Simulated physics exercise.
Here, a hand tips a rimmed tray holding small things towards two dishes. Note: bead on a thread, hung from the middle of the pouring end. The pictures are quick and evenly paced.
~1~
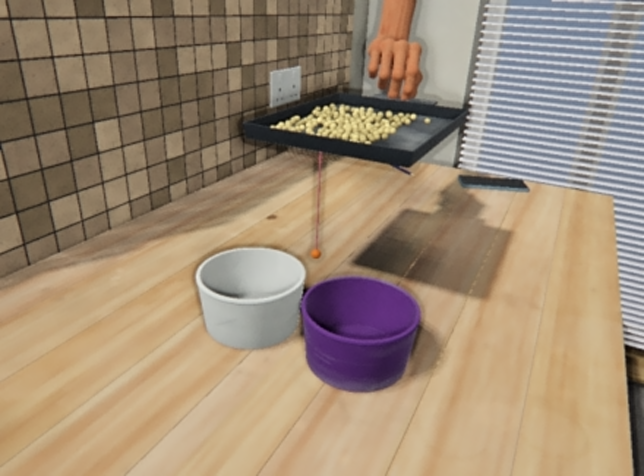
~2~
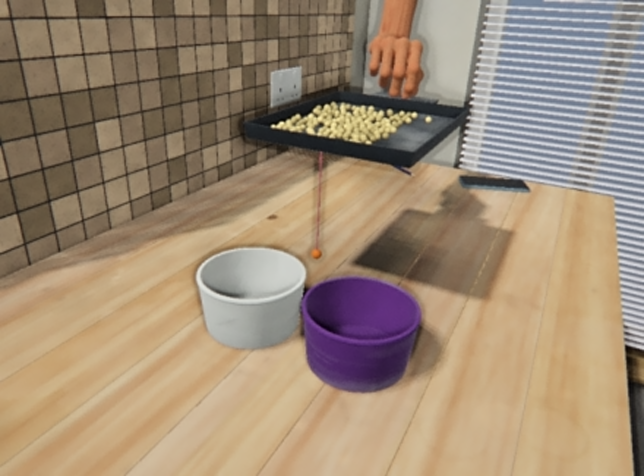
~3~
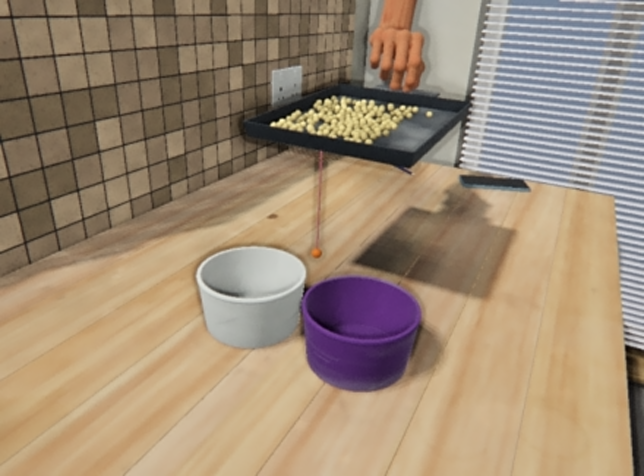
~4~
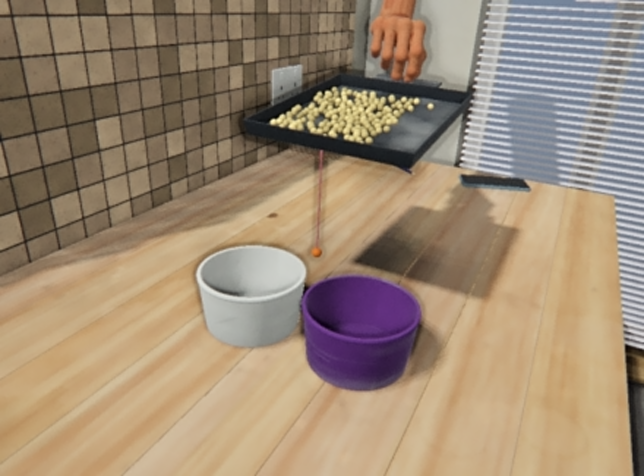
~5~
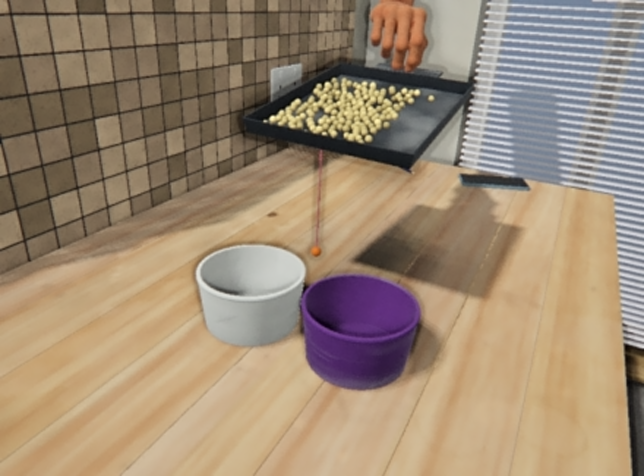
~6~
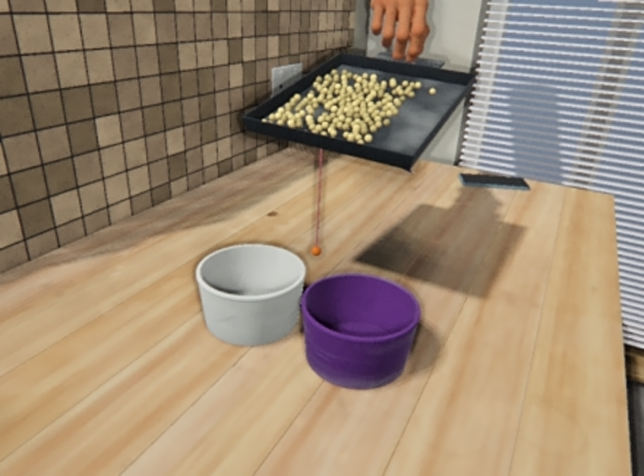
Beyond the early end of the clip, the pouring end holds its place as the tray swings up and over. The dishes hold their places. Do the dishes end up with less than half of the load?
No, they get over half.
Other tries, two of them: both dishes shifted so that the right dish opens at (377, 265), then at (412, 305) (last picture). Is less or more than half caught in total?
Taking the places in turn, it's shy of half and then past half.
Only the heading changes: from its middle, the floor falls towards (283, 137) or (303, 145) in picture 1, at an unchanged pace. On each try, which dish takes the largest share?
Okay, first try the left-side one, second try the left-side one.
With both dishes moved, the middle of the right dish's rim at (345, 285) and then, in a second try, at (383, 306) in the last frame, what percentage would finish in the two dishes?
You'd end up with around 80 per cent and then around 90 per cent.
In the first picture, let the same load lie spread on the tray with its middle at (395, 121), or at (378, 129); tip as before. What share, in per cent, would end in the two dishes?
Roughly 100 and 90 percent, in that order.
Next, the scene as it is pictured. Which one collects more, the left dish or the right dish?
Simple - it is the one placed right.
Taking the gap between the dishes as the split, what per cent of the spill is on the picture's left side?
Estimate: About 90 percent.
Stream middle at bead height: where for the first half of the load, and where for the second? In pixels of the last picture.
Half one: (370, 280), half two: (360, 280).
Just after the last frame, tray tipped steeply; almost all on the tray; just a few in the right dish.
A moment on, tray tipped right over; roughly a quarter on the tray; roughly a third in the right dish; just a few in the left dish; just a few outside both; roughly a third in the air.
Further on, tray tipped past a quarter turn; the larger part in the right dish; about a tenth in the left dish; about a tenth outside both.
When it is over, tray tipped past a quarter turn; the larger part in the right dish; about a tenth in the left dish; about a tenth outside both.
